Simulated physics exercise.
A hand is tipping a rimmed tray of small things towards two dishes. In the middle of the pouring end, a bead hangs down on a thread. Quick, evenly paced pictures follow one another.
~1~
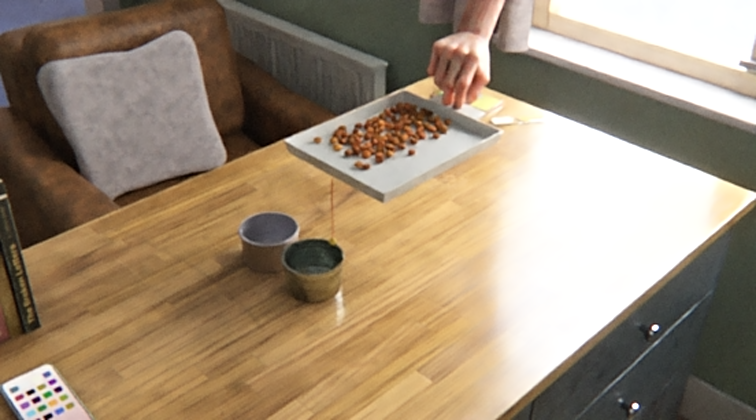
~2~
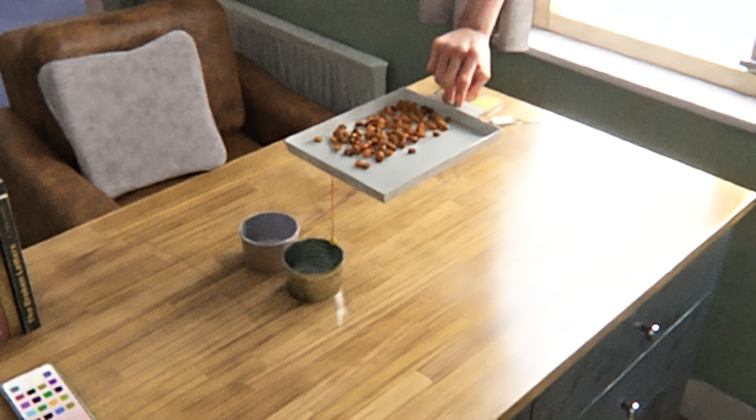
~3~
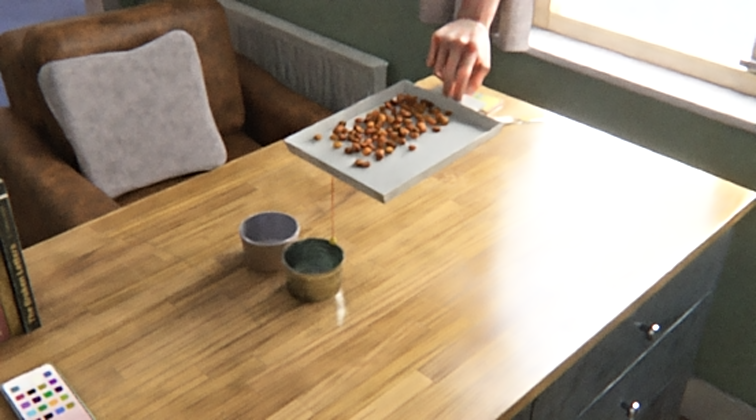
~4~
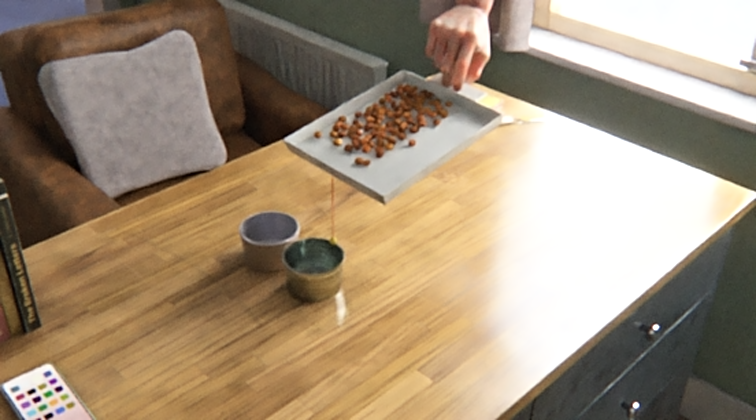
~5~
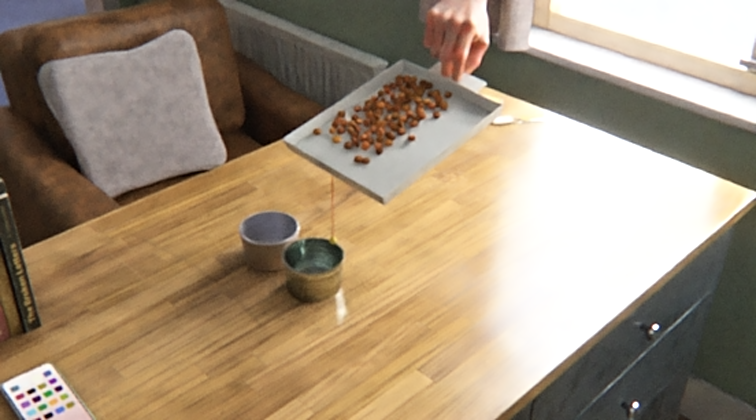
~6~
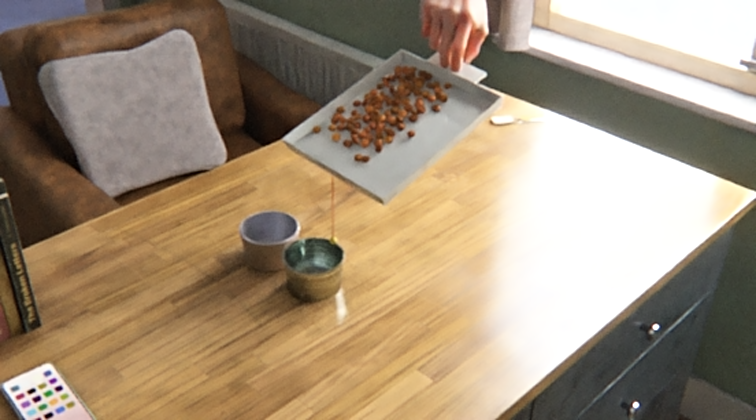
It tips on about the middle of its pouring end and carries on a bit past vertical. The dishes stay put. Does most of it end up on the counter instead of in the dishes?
Yes, most of it lands on the counter.
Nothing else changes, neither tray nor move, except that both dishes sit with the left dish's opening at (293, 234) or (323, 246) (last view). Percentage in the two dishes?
In order: 30 percent and 40 percent.
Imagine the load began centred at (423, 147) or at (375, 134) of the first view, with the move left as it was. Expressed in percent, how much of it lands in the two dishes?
Close to 20 per cent, followed by close to 30 per cent.
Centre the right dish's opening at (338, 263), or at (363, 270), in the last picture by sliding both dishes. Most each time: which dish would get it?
At place one the right of the pair; at place two the right of the pair.
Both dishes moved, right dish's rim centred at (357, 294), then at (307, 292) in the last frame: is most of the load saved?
Result, first setup: The bulk; second setup: The minor share.
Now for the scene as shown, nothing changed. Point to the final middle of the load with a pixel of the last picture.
Close to (332, 302) in the last picture.
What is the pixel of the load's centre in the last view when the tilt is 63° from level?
The middle of the load sits near (339, 171).
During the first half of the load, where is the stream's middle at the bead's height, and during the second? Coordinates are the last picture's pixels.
(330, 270) for the early half, (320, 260) for the late half.
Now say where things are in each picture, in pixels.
In the first frame, corners of the pouring end (288, 140) and (384, 191), level; middle of the load (391, 127), bits of cat kibble; left dish (247, 251); right dish (291, 281); bead on its thread (333, 241).
In the second frame, corners of the pouring end (288, 140) and (384, 191), level; middle of the load (391, 126).
In the third frame, corners of the pouring end (288, 140) and (384, 192), tipped barely, lowest at the right corner; middle of the load (391, 121).
In the fourth frame, corners of the pouring end (287, 139) and (384, 193), tipped a little, lowest at the right corner; middle of the load (391, 115).
In the fifth frame, corners of the pouring end (287, 139) and (383, 194), tipped a little, lowest at the right corner; middle of the load (390, 108).
In the sixth frame, corners of the pouring end (286, 138) and (383, 196), tipped clearly, lowest at the right corner; middle of the load (389, 102); left dish (248, 250); right dish (291, 280).
Just after the last frame, tray tipped steeply; the larger part on the tray; about a tenth in the air.
A moment on, tray tipped past a quarter turn; roughly a third on the tray; about a tenth in the right dish; roughly a third outside both; roughly a quarter in the air.
Further on, tray tipped past a quarter turn; roughly a third in the right dish; roughly two thirds outside both.
When it is over, tray tipped past a quarter turn; roughly a third in the right dish; not one in the left dish; roughly two thirds outside both.
